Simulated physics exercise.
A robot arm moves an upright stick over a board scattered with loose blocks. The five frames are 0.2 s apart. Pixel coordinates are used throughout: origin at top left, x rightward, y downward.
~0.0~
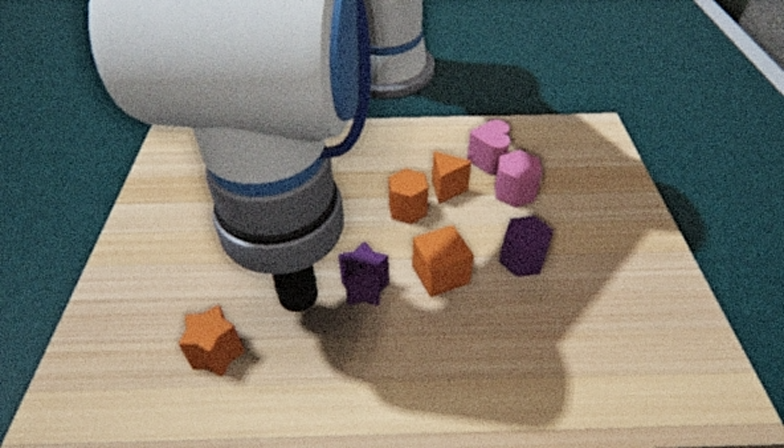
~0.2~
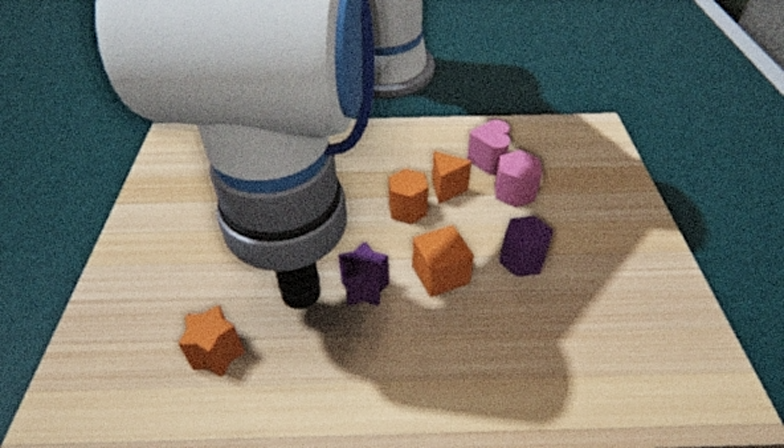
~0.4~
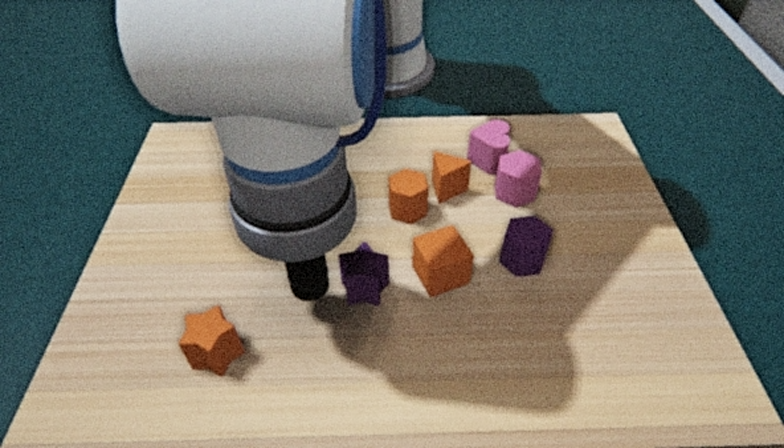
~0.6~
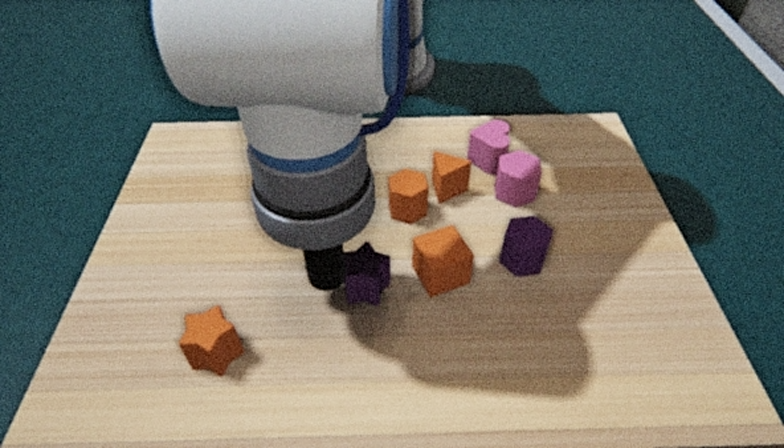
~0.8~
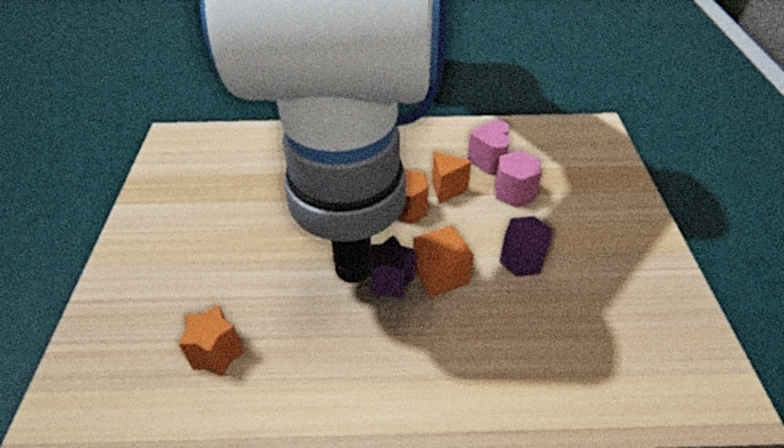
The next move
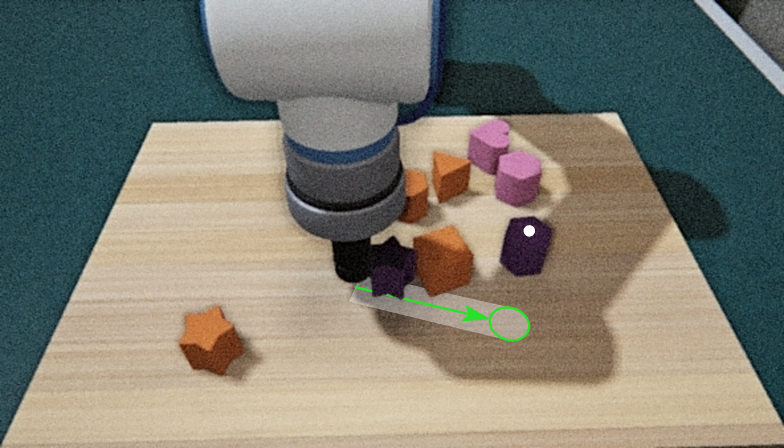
A robot arm moved its black upright stick slowly to the right across a wooden board of scattered blocks, met the purple star, and pushed it a short way toward the orange block beside it.
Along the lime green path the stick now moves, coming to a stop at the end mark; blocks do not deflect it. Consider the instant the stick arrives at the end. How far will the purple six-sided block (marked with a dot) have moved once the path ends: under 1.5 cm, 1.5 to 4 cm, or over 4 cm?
It shifts 1.5 to 4 cm.
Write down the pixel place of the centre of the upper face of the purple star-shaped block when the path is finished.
Its top middle: (479, 259).
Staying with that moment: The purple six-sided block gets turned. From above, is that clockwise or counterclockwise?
Twists clockwise.
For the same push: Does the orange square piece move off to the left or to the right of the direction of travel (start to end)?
It shifts leftward.
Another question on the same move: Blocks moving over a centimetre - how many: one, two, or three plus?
Blocks that move over 1 cm: Three or more.
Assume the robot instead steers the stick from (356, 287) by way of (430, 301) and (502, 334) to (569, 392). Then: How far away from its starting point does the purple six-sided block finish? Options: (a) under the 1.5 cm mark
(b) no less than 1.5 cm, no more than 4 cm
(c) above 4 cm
The correct letter is b.
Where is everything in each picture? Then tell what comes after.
In the first frame, stick tip at (299, 297); block tops, purple star-shaped block at (363, 260); orange square piece at (443, 246); purple six-sided block at (529, 231).
In the second frame, stick at (302, 295); blocks unchanged.
In the third frame, stick at (311, 287); blocks unchanged.
In the fourth frame, stick at (327, 277); blocks unchanged.
In the fifth frame, stick at (354, 270); purple star-shaped block at (390, 253); orange square piece at (443, 246); purple six-sided block at (529, 231).
Path on the board, in a line from (356, 287) to (509, 323); the dot is on the purple six-sided block.
The first path, step by step. One third of the way, stick at (405, 282); purple star-shaped block at (436, 253), turned 30° anticlockwise; orange square piece at (479, 238).
Two thirds of the way, stick at (459, 294); purple star-shaped block at (469, 255), turned 60° anticlockwise; orange square piece at (495, 229); purple six-sided block at (542, 222), turned 15° clockwise.
At the end, stick at (514, 306); purple star-shaped block at (479, 259), turned 85° anticlockwise; orange square piece at (498, 226), turned 15° anticlockwise; purple six-sided block at (546, 218), turned 20° clockwise.
